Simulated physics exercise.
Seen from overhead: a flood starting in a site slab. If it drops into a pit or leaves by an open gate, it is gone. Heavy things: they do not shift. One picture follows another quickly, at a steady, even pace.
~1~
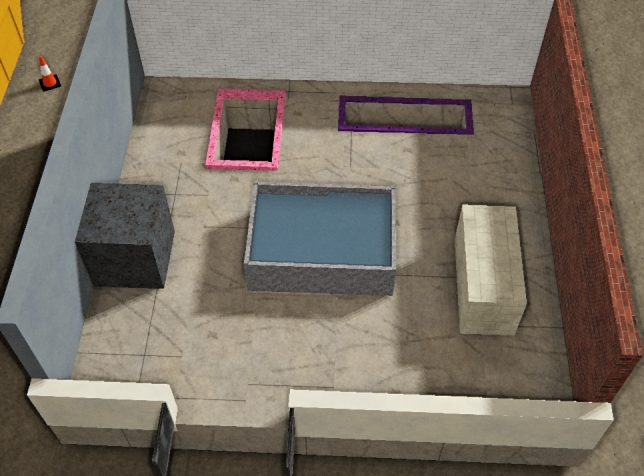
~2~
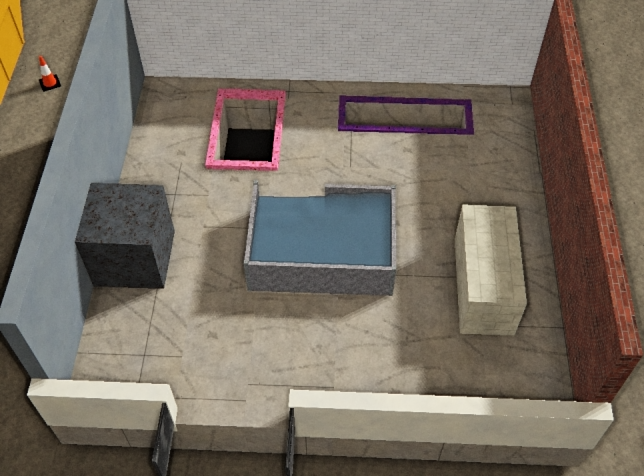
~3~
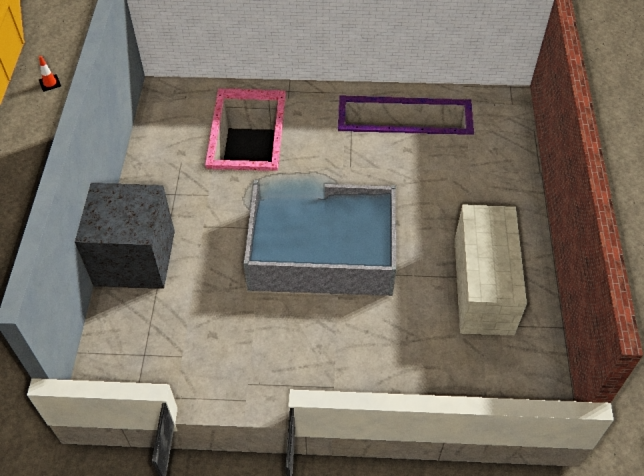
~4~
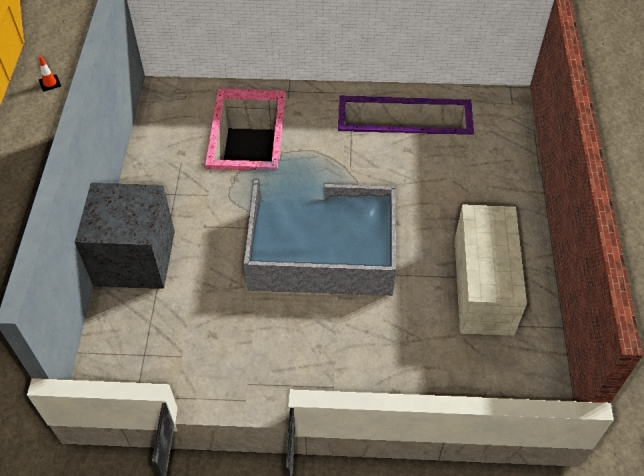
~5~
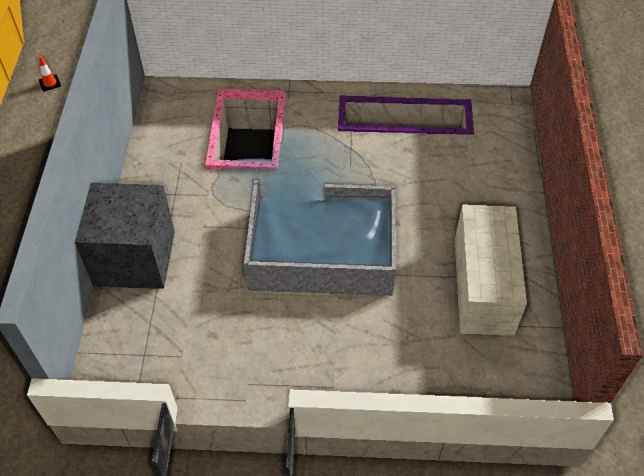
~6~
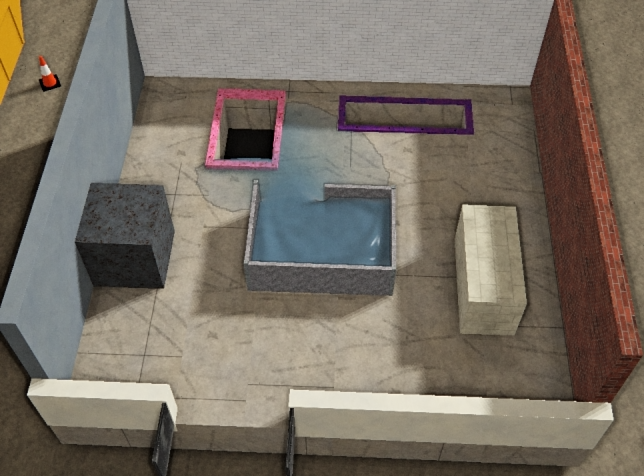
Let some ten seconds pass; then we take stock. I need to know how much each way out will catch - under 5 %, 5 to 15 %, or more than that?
In the end the gate carries off beneath five per cent; the pink pit carries off upward of fifteen per cent; the purple pit carries off five to fifteen per cent.
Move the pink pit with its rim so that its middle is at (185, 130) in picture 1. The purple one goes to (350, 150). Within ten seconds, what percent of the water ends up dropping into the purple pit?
Roughly 35 per cent ends up in the purple pit.
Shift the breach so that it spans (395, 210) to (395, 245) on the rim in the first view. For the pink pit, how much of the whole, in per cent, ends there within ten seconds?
In per cent: Pink 0.
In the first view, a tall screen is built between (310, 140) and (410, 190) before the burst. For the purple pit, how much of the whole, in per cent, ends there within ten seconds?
About 4 percent goes into the purple pit.
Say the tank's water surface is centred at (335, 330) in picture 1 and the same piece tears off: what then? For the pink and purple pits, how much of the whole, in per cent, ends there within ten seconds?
I'd say pink gets 8 % and purple gets 10 %.
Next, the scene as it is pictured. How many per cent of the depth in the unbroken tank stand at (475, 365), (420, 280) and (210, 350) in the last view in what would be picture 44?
Estimate: 0, 0, 0 %.
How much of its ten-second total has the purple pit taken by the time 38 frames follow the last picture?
It comes to around 90 percent of the ten-second total.
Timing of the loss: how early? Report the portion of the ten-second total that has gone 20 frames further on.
I'd put it at 80 per cent.
A moment on, water covers 15 % of the floor; the gate 0 %, the pink pit 6 %, the purple pit 1 %.
Next, water covers 25 % of the floor; the gate 0 %, the pink pit 12 %, the purple pit 3 %.
Then, water covers 35 % of the floor; the gate 0 %, the pink pit 16 %, the purple pit 7 %.
Later, water covers 50 % of the floor; the gate 0 %, the pink pit 18 %, the purple pit 10 %.
In the end, water covers 75 % of the floor; the gate 1 %, the pink pit 18 %, the purple pit 11 %.
